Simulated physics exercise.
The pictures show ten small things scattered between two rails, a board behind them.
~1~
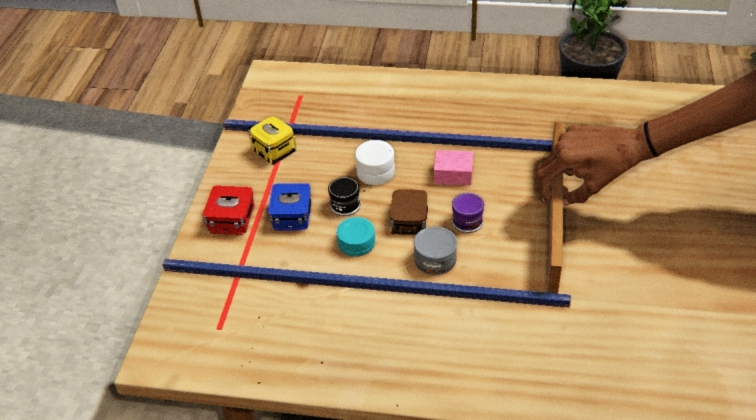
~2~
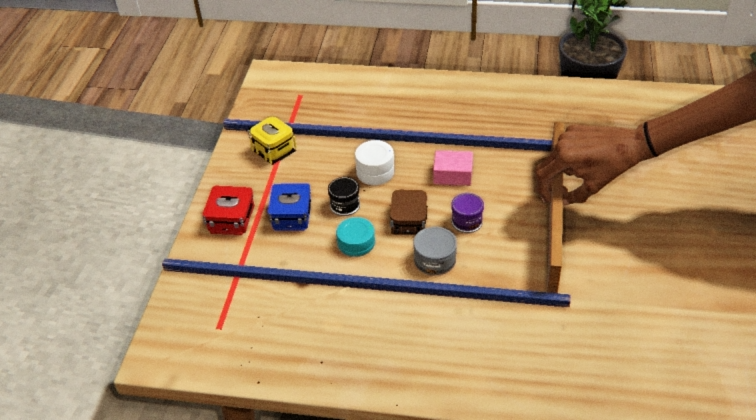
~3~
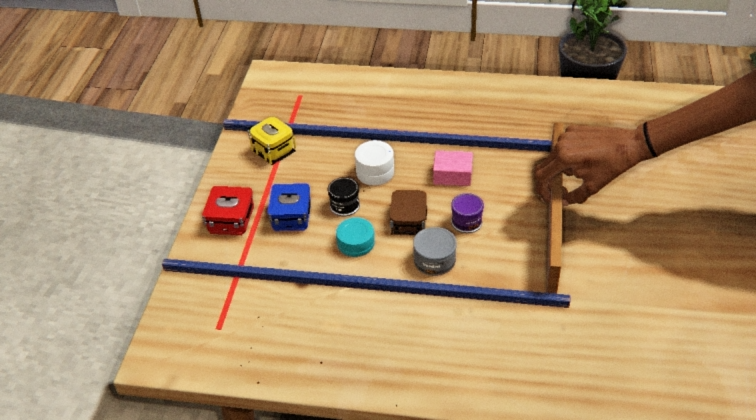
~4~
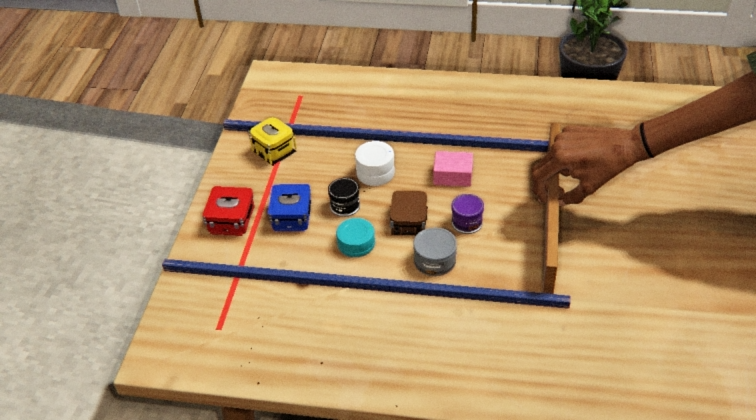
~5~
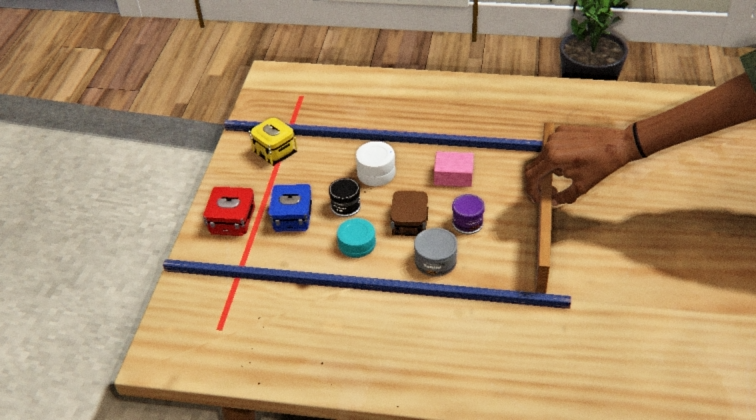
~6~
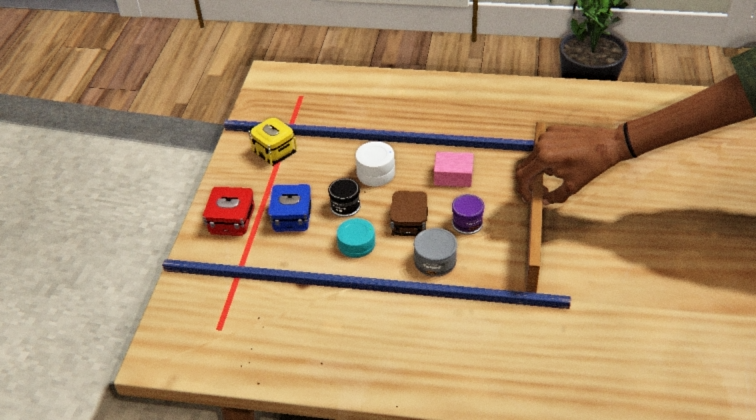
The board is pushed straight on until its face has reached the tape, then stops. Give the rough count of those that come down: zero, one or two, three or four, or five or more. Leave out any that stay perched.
In the end the number that fall off is one or two.
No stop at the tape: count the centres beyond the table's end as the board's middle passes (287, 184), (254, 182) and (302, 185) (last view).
It would be 0, 3 and 0.
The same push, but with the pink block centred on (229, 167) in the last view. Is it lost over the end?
The pink block falls.
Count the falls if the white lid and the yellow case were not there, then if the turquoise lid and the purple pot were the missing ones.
First 1, then 1.
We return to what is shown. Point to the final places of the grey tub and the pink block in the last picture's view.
About (224, 246), and the other about (260, 153).
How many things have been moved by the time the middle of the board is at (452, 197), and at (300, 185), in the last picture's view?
4 and 10.
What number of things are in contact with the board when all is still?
It touches 3.
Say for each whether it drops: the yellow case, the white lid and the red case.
The yellow case goes over; the white lid holds on; the red case goes over.
Early on, none off yet; red case at rest near (230, 211); yellow case at rest near (273, 141); blue case at rest near (291, 208).
A while later, none off yet; red case travelled a little near (218, 213); yellow case at rest near (272, 140); blue case travelled about its own width near (263, 205).
Finally, the number that fall off is one or two; lost, yellow case and red case.
